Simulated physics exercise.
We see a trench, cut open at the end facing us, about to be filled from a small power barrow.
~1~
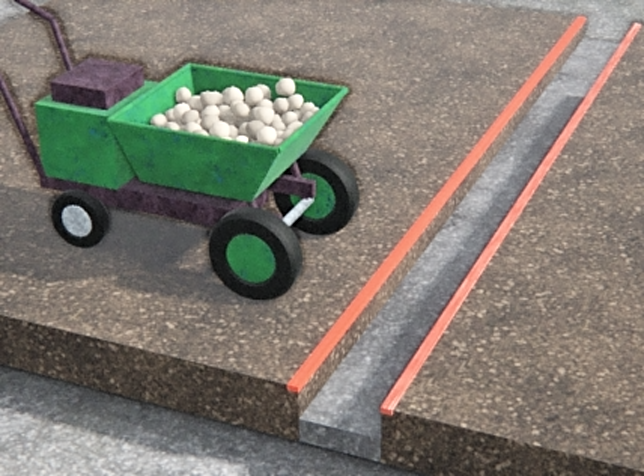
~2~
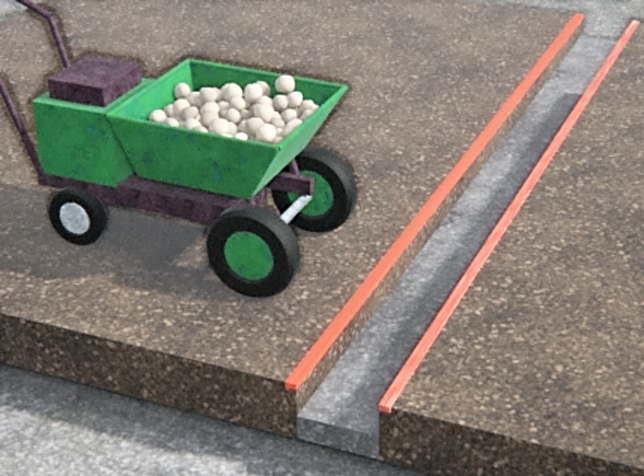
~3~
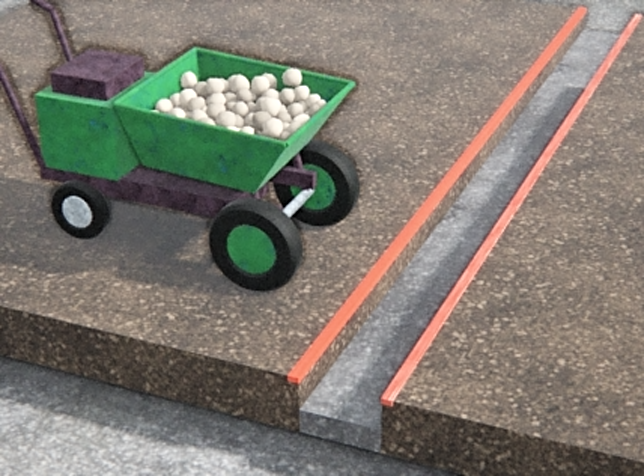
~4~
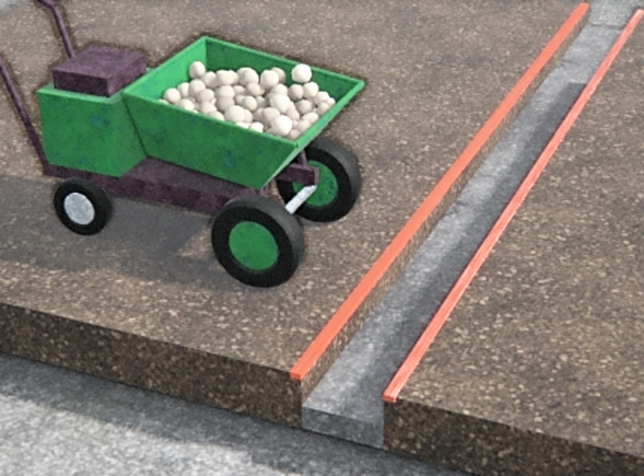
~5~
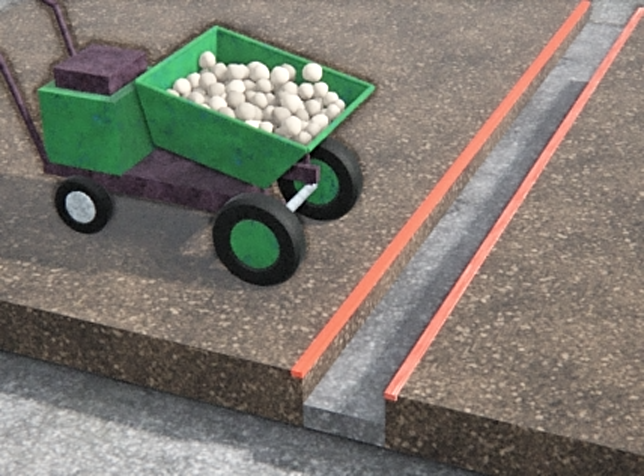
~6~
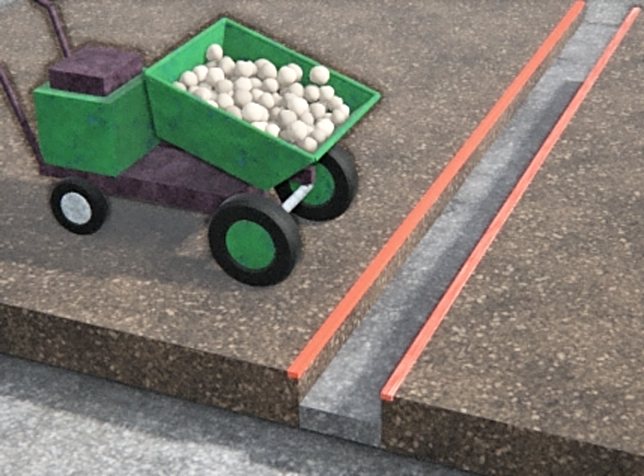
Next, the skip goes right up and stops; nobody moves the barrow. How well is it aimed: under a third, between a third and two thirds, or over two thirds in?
The trench takes more than two thirds.
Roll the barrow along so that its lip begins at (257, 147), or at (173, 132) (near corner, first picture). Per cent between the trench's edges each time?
Near 90 % and 30 %.
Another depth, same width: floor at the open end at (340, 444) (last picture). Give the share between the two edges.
About 90 per cent.
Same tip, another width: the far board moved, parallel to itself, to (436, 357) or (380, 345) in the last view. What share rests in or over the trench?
In turn 90 and 40 in a hundred.
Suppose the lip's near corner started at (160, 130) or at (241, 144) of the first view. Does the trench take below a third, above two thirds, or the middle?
At the first place less than a third, at the second above two thirds.
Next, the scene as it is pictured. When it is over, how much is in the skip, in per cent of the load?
Close to 0 per cent.
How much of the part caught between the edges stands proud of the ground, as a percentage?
Close to 20 per cent.
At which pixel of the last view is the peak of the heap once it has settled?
At about (435, 270).
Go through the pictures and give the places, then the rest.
Lip of the skip (278, 151), level; top of the load (245, 120), river pebbles; first edge of the trench (324, 346); far edge (414, 367), the trench over half as wide as the skip, and shallow for its width, in the first picture.
Lip of the skip (278, 149), level; top of the load (244, 117), in the second picture.
Lip of the skip (286, 145), tipped barely; top of the load (234, 110), in the third picture.
Lip of the skip (296, 146), tipped a little; top of the load (225, 95), in the fourth picture.
Lip of the skip (307, 150), tipped a little; top of the load (236, 89), in the fifth picture.
Lip of the skip (314, 159), tipped clearly; top of the load (235, 85); first edge of the trench (324, 332); far edge (414, 352), in the sixth picture.
Just after the last frame, skip tipped steeply; every one in the skip.
A moment on, skip tipped right over; the larger part in the skip; roughly a quarter in or heaped over the trench; about a tenth beyond it; just a few falling.
Further on, skip tipped right over; about a tenth in the skip; roughly two thirds in or heaped over the trench; roughly a quarter beyond it.
When it is over, skip tipped right over; the larger part in or heaped over the trench; roughly a quarter beyond it.
